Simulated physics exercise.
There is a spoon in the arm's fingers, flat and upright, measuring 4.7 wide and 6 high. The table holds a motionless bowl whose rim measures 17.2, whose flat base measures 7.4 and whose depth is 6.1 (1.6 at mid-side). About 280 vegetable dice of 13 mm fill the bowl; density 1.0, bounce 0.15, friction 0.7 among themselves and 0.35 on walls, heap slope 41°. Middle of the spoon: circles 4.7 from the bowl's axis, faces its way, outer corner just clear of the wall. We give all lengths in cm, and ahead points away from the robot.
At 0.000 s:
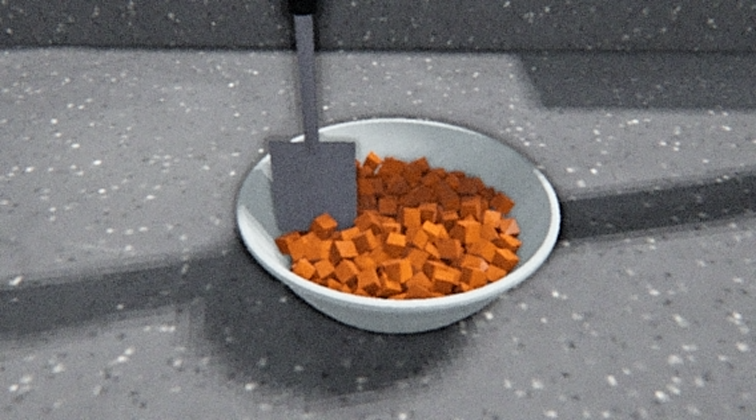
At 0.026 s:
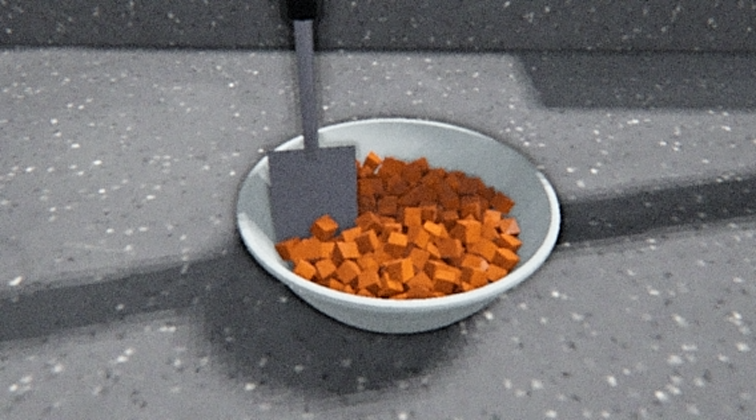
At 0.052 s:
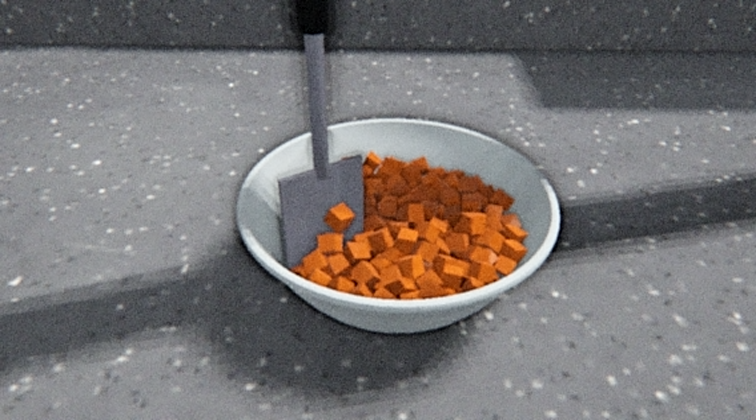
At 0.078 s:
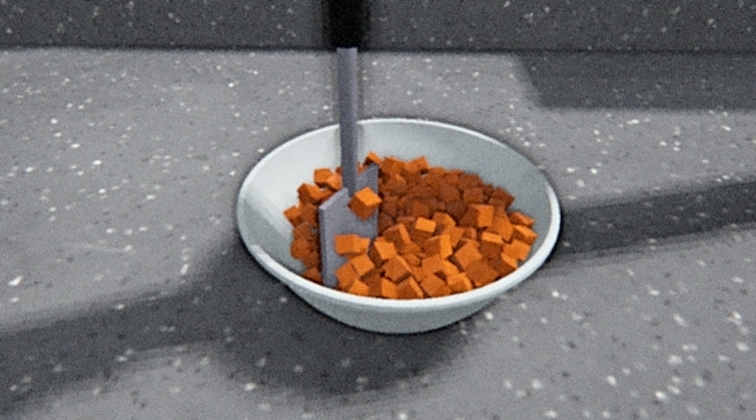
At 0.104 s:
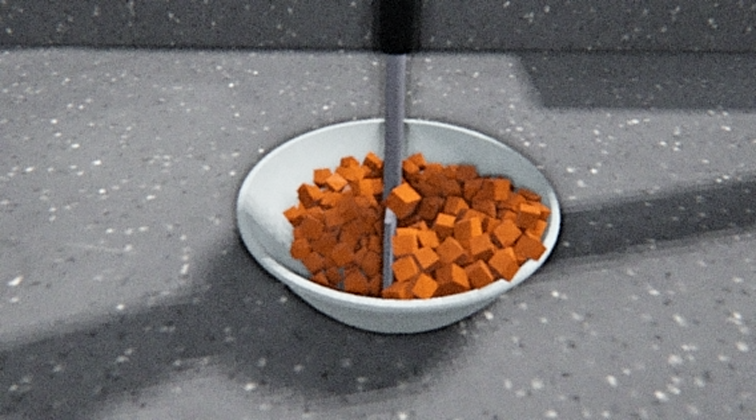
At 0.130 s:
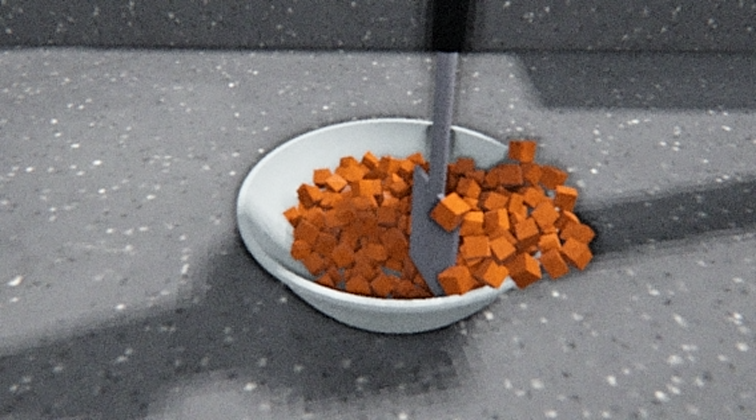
In a pale bowl, a grey spatula turns and pushes orange cubes to the right.
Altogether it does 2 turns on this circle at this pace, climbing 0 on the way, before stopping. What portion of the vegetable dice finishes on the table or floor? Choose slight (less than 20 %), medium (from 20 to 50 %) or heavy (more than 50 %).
The share is heavy.
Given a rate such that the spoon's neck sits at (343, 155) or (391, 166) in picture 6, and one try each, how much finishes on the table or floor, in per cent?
It comes to close to 45 per cent and close to 55 per cent.
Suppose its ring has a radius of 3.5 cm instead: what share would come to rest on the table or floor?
Close to 70 in a hundred then.
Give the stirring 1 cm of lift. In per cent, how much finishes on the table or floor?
Result: Roughly 50 %.
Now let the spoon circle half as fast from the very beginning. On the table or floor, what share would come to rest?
45 per cent.
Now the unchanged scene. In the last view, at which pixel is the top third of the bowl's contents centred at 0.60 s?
About (437, 188).
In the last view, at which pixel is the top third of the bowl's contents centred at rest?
Near (402, 270).
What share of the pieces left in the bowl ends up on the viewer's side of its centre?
I'd put it at roughly 55 per cent.
By 0.36 s, 346° round, highest piece 11 above the table; 175 in the bowl, 59 on the table or floor, 46 in flight or on the tool.
By 0.60 s, 222° round, highest piece 10 above the table; 139 on the table or floor, 125 in the bowl, 16 in flight or on the tool.
By 0.91 s, 0° round, highest piece 4 above the table; 167 on the table or floor, 113 in the bowl.
By 1.61 s, 0° round, highest piece 4 above the table; 167 on the table or floor, 113 in the bowl.
Final count, 167 on the table or floor, 113 in the bowl. That is 60 % on the table or floor.
